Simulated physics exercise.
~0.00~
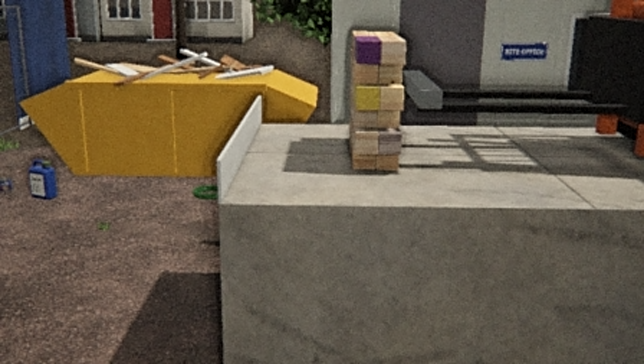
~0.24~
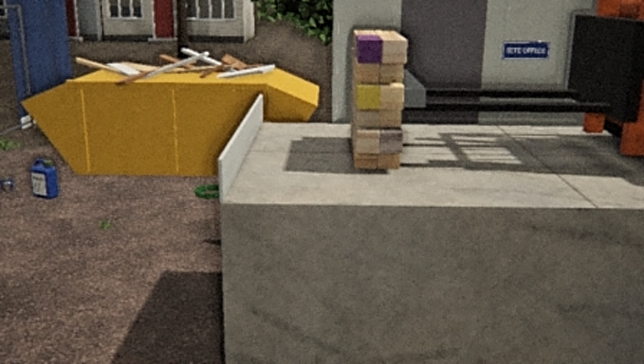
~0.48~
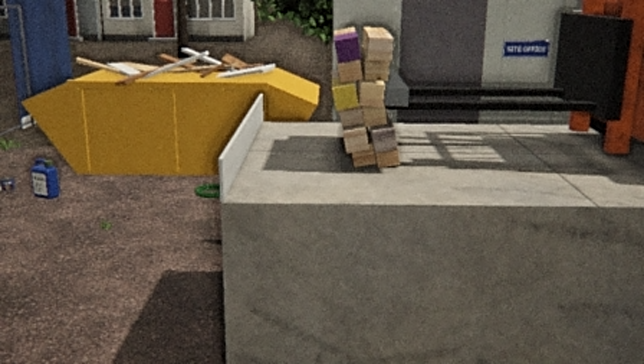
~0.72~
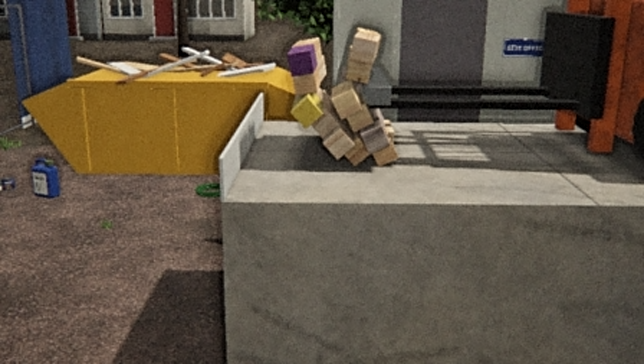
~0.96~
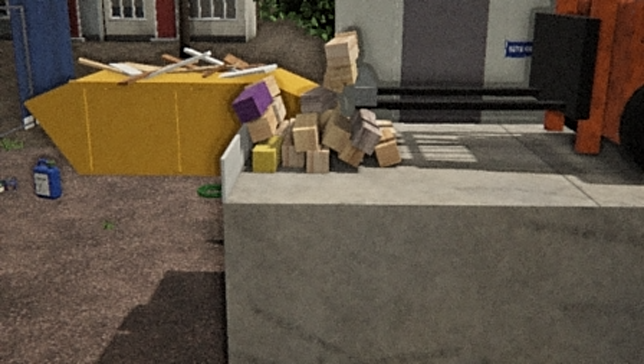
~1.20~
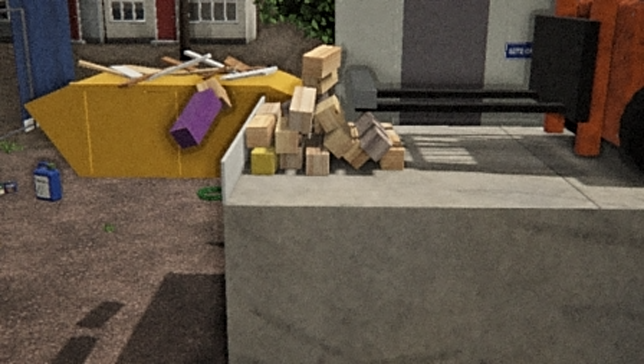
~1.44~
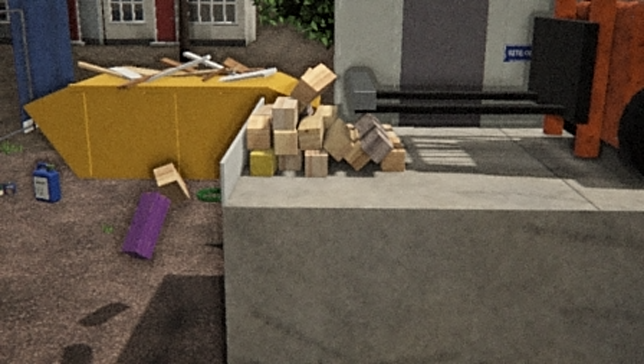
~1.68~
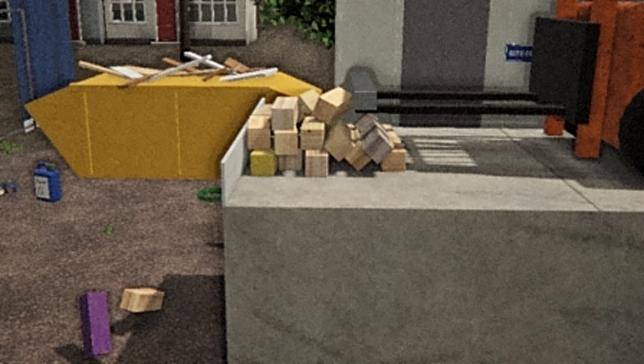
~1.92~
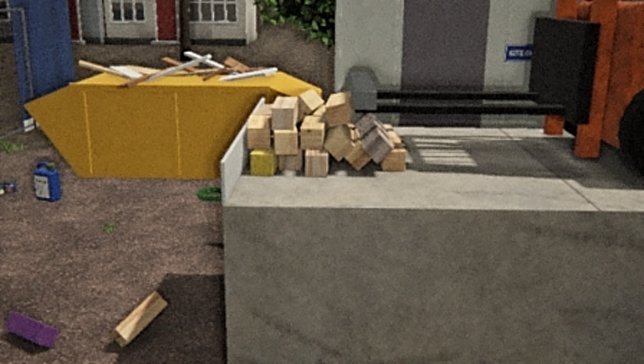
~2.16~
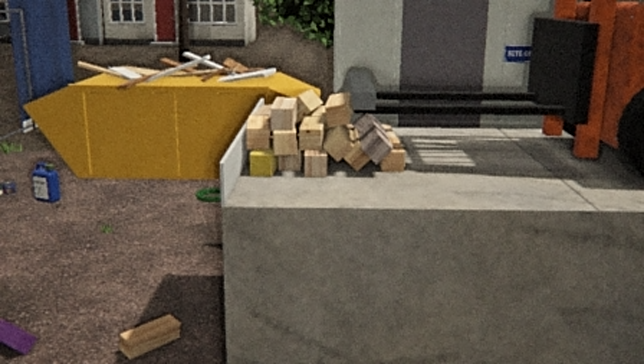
A truck's beam topples the block stack leftward, and two blocks drop to the ground.
